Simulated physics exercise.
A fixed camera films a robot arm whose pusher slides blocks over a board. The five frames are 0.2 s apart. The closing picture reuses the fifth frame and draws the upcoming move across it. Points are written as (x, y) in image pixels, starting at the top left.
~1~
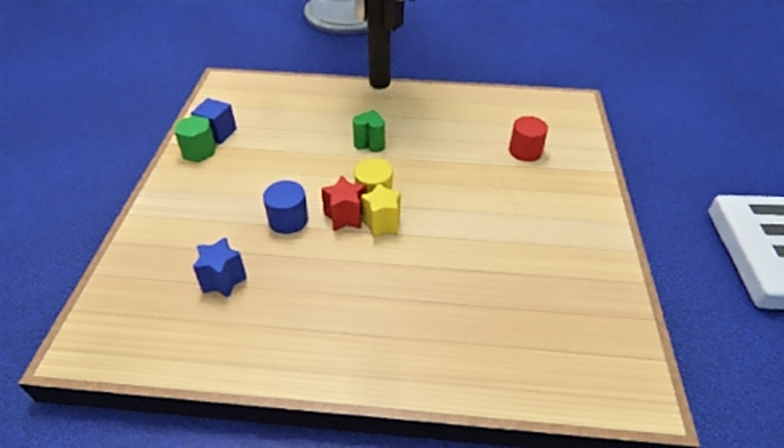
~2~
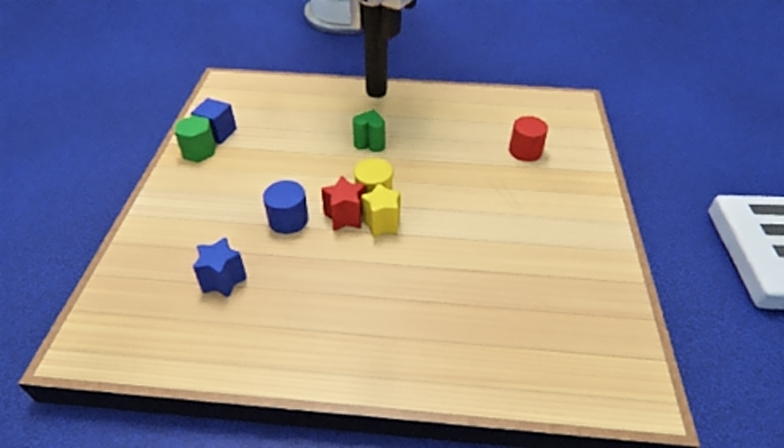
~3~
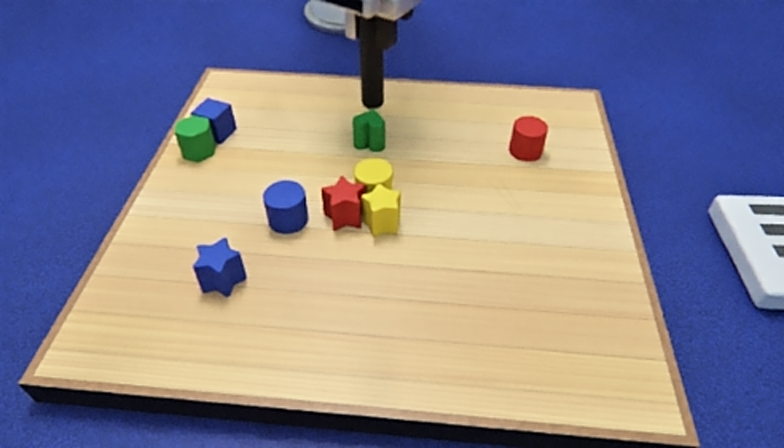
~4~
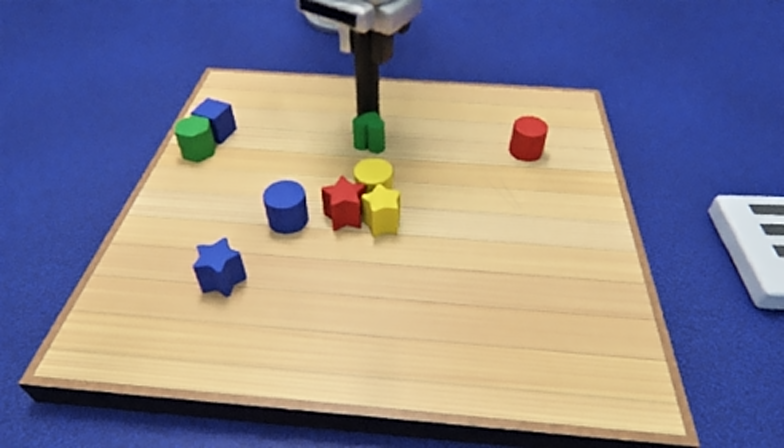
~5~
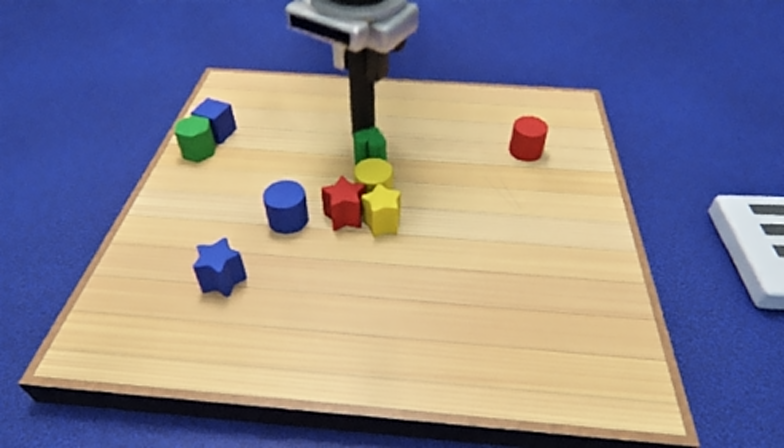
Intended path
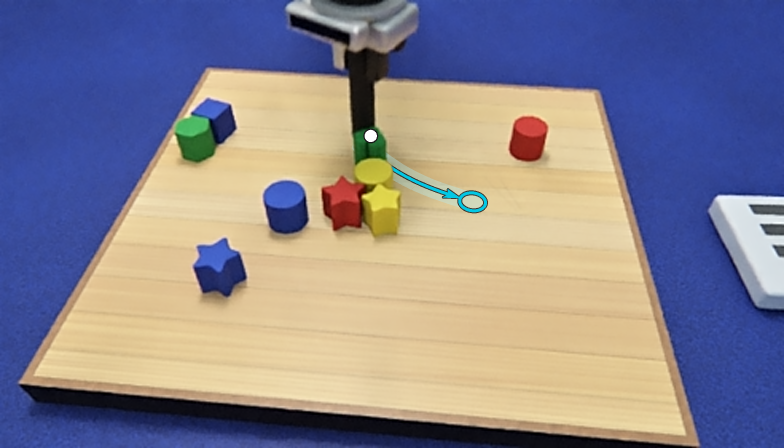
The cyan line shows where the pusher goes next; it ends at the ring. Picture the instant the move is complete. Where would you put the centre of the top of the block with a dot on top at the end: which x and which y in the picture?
The centre of its top will be at (407, 172).
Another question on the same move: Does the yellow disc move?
My answer is yes.
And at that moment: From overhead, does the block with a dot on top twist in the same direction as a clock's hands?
I'd say yes.
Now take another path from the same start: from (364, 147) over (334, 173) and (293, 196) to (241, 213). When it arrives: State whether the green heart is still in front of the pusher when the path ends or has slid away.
Left aside or behind.
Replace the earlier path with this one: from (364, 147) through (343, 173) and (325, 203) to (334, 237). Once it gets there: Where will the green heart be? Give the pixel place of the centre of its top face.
The middle of its upper face will lie at (369, 148).
Drawn move, from (364, 147) over (392, 168) and (429, 187) to (473, 202); the dot is on the green heart.
On the path given first. One third of the way, pusher at (393, 158); green heart at (396, 160), turned 20° clockwise; yellow disc at (375, 175); yellow star at (382, 202).
Two thirds of the way, pusher at (430, 176); red star at (342, 193), turned 15° clockwise; green heart at (407, 172), turned 55° clockwise; yellow disc at (376, 177); yellow star at (381, 204), turned 20° anticlockwise.
At the end, pusher at (474, 191); red star at (342, 193), turned 15° clockwise; green heart at (407, 172), turned 55° clockwise; yellow disc at (376, 177); yellow star at (381, 204), turned 20° anticlockwise.
